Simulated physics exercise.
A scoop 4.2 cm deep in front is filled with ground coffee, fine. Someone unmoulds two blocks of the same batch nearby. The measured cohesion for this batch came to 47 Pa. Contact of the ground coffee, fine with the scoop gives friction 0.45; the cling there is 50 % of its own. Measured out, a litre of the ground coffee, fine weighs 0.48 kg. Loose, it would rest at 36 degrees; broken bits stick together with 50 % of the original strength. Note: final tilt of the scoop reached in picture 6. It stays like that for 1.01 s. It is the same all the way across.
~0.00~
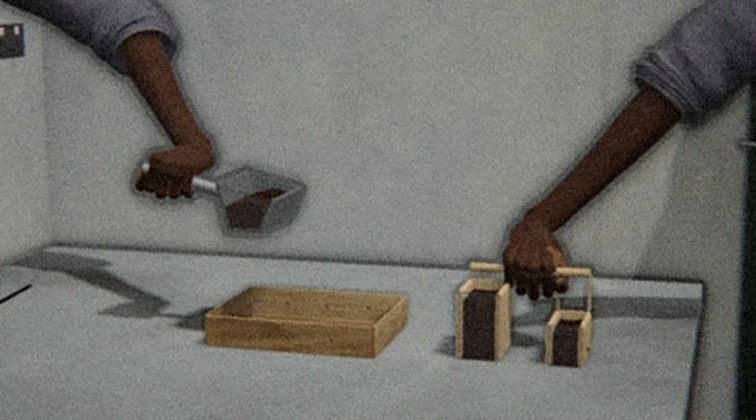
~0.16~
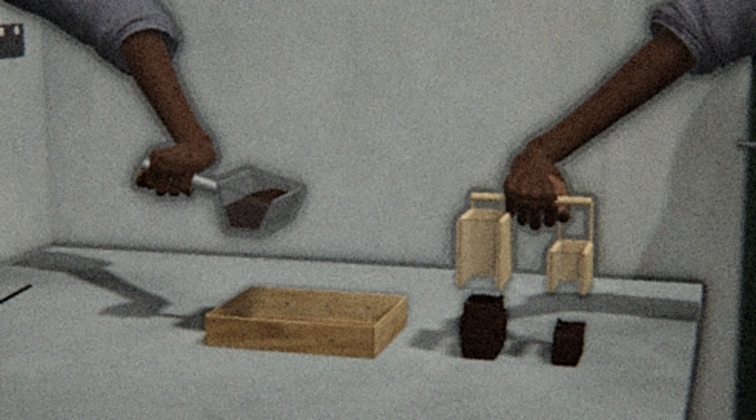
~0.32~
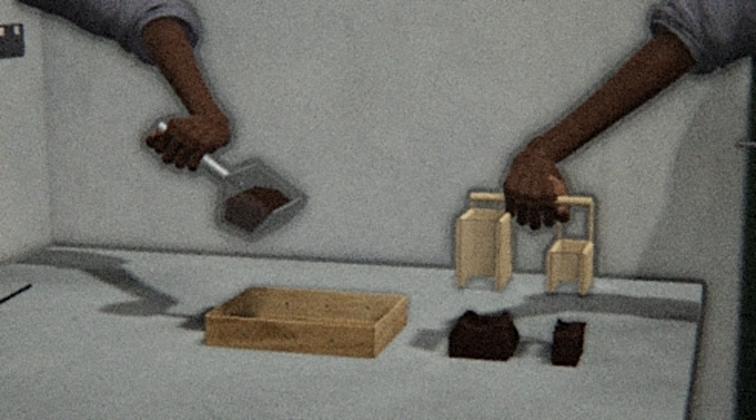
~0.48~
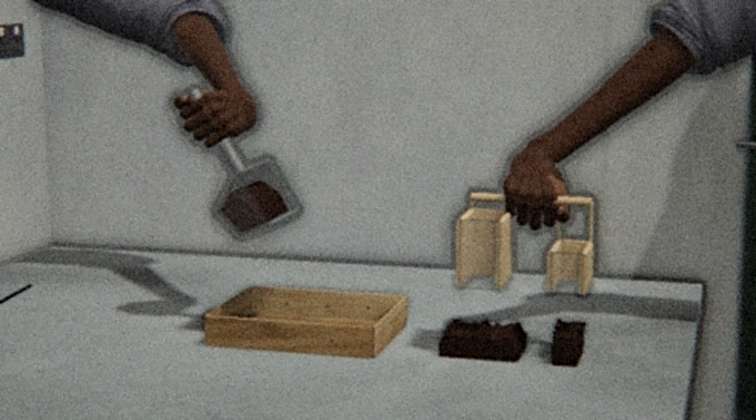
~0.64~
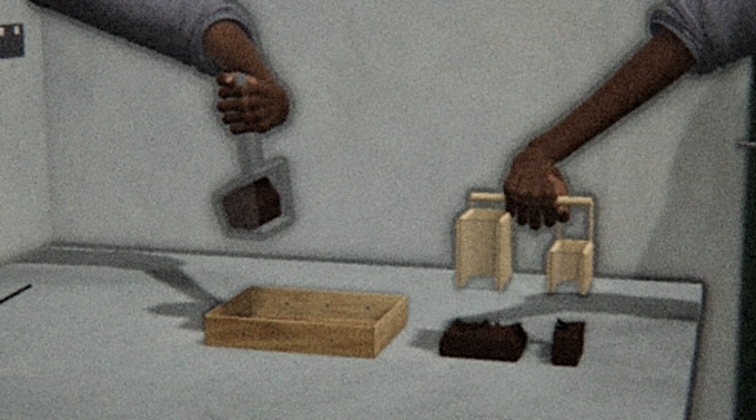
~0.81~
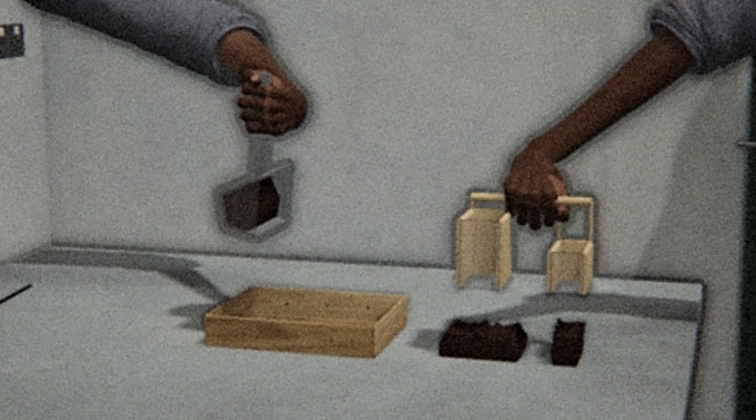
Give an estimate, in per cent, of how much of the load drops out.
I would put it at about 39 % of the load.
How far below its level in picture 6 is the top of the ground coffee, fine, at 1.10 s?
1.0 cm.
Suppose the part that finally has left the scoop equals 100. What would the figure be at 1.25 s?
I'd reckon around 100 per cent.
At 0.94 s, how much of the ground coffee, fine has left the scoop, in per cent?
I'd say close to 0 per cent.
After 0.94 s, the scoop is at 82 degrees and 0 % has left it.
After 1.10 s, the scoop is at 82 degrees and 13 % has left it.
After 1.25 s, the scoop is at 82 degrees and 38 % has left it.
After 1.41 s, the scoop is at 82 degrees and 39 % has left it.
After 1.51 s, at the end, the scoop is at 82 degrees and 39 % has left it.
